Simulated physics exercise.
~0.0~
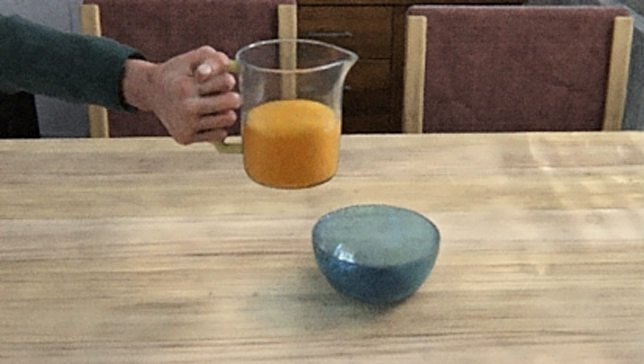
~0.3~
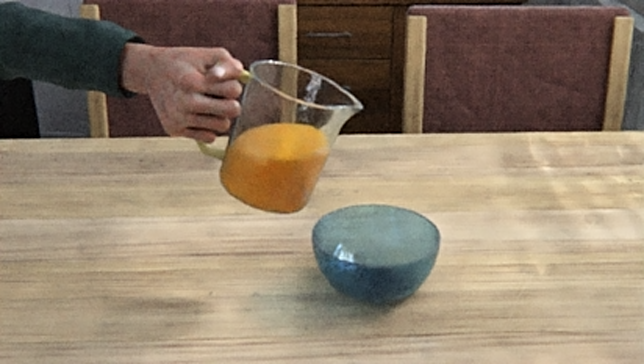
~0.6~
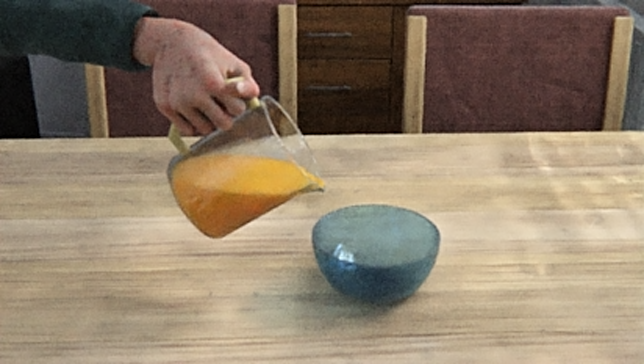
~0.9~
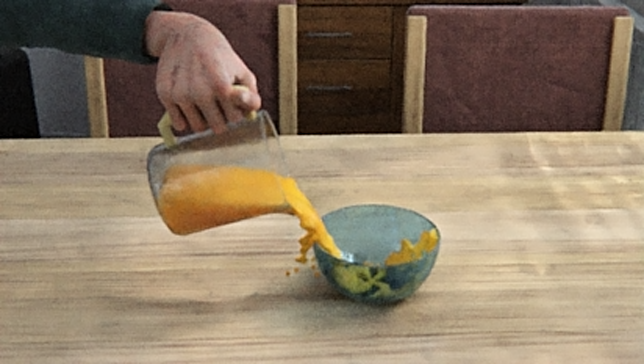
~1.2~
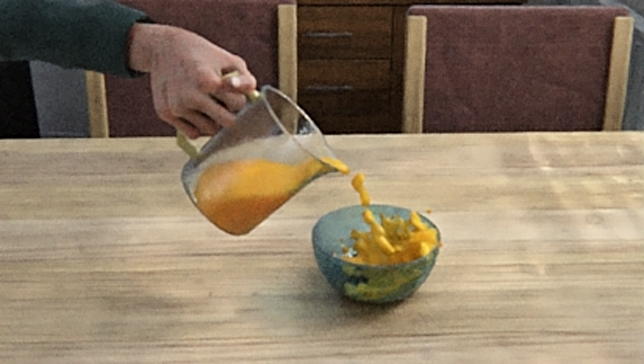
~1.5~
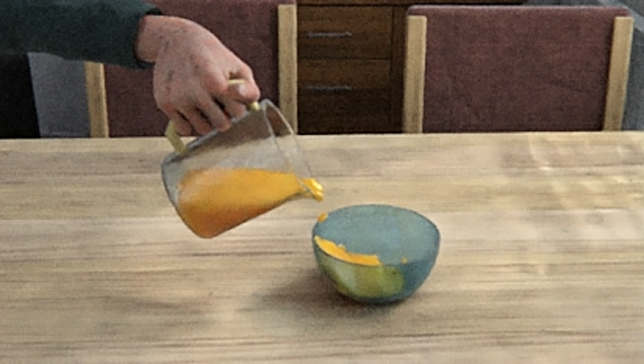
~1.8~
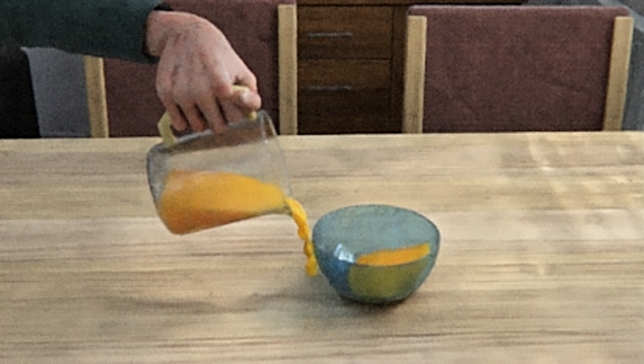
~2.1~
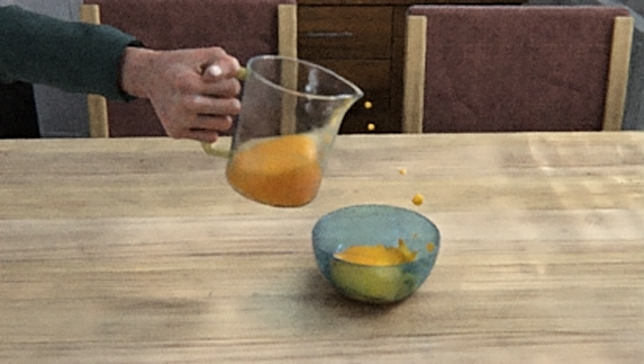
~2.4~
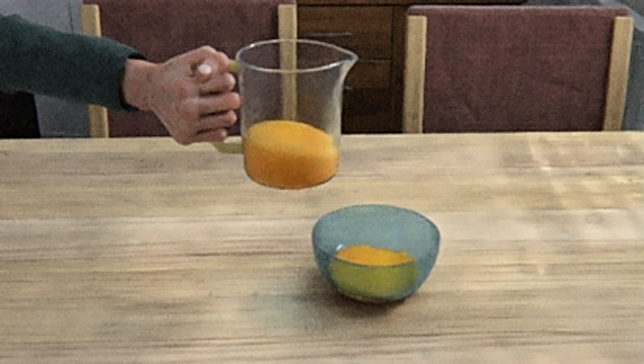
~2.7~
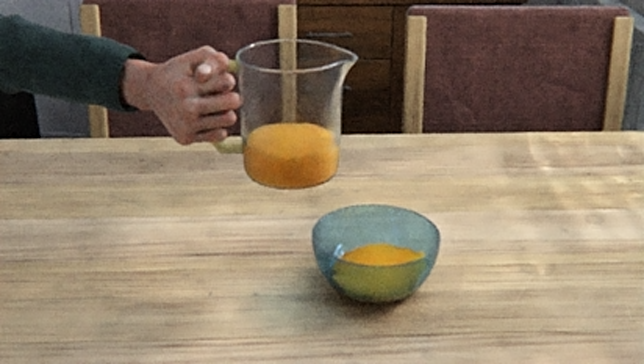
In this clip, a hand tilts a glass pitcher of orange juice over a blue bowl on a wooden table, pouring, easing back, then pouring again with some splashing, before levelling the pitcher, leaving juice in both the bowl and the pitcher.
